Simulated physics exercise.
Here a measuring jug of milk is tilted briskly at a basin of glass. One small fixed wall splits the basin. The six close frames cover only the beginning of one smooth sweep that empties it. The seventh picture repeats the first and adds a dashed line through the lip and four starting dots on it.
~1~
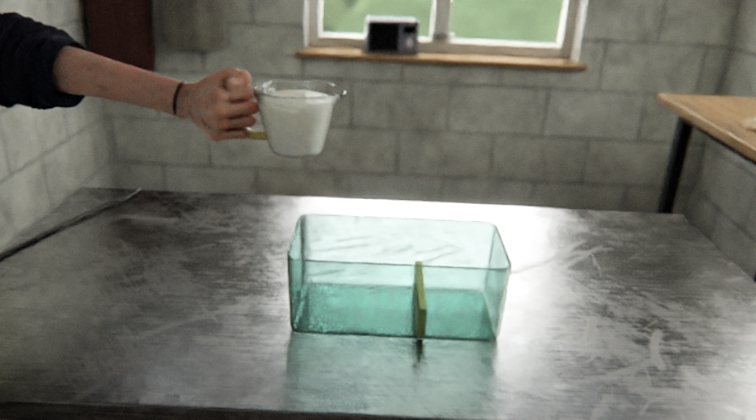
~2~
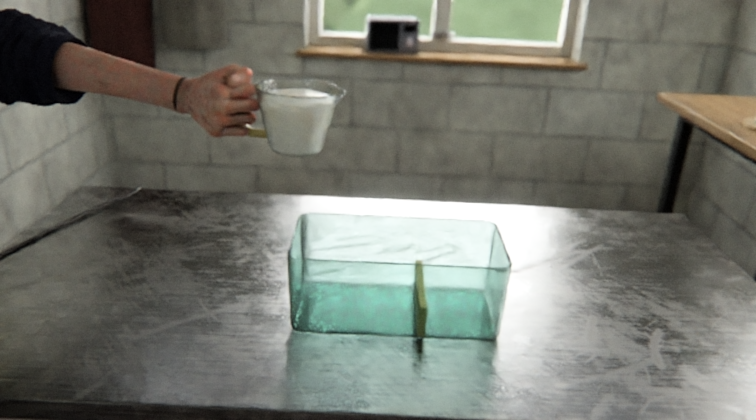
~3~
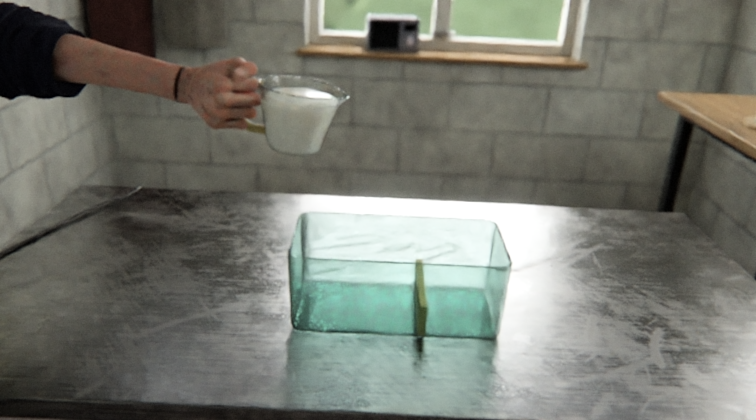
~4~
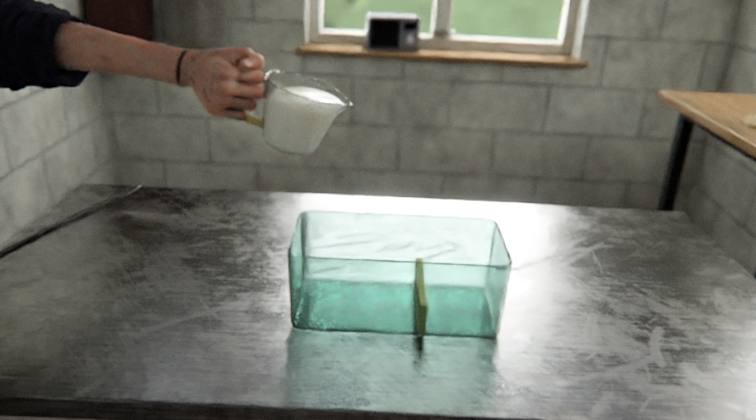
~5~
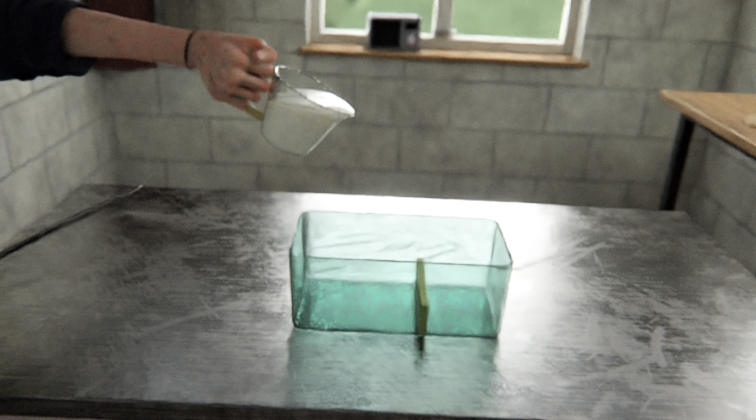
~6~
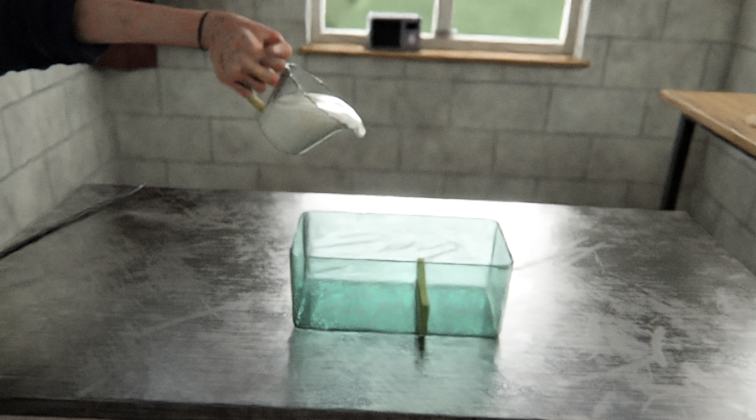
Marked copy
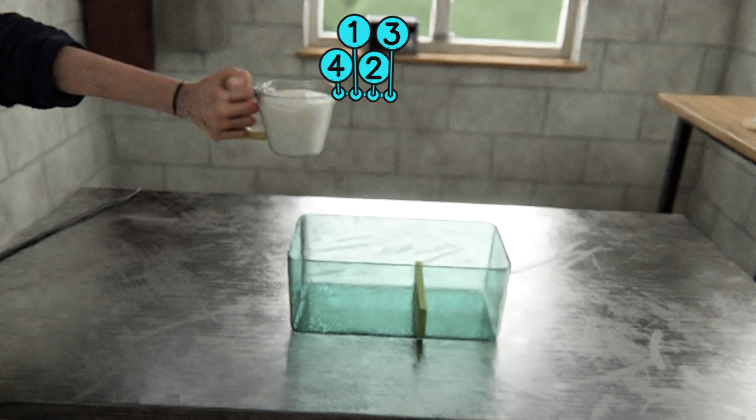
We see a hand holding a glass jug of milk above and to the left of a divided glass basin on a metal table. The hand tilts the jug rightward, and milk begins to slip over its lip.
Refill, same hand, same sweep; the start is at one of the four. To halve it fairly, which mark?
I would pick dot 3.
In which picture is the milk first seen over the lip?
In picture 5.
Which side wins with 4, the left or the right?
The left side.
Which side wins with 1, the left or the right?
The left one.
On the marked copy, 1 at (355, 94); 2 at (373, 94); 3 at (390, 95); 4 at (338, 93).
If 1 is chosen, about 92 % ends left of the wall and 5 % right of it; 3 % is lost outside.
If 2 is chosen, about 80 % ends left of the wall and 17 % right of it; 3 % is lost outside.
If 3 is chosen, about 53 % ends left of the wall and 46 % right of it.
If 4 is chosen, about 92 % ends left of the wall and 6 % right of it.
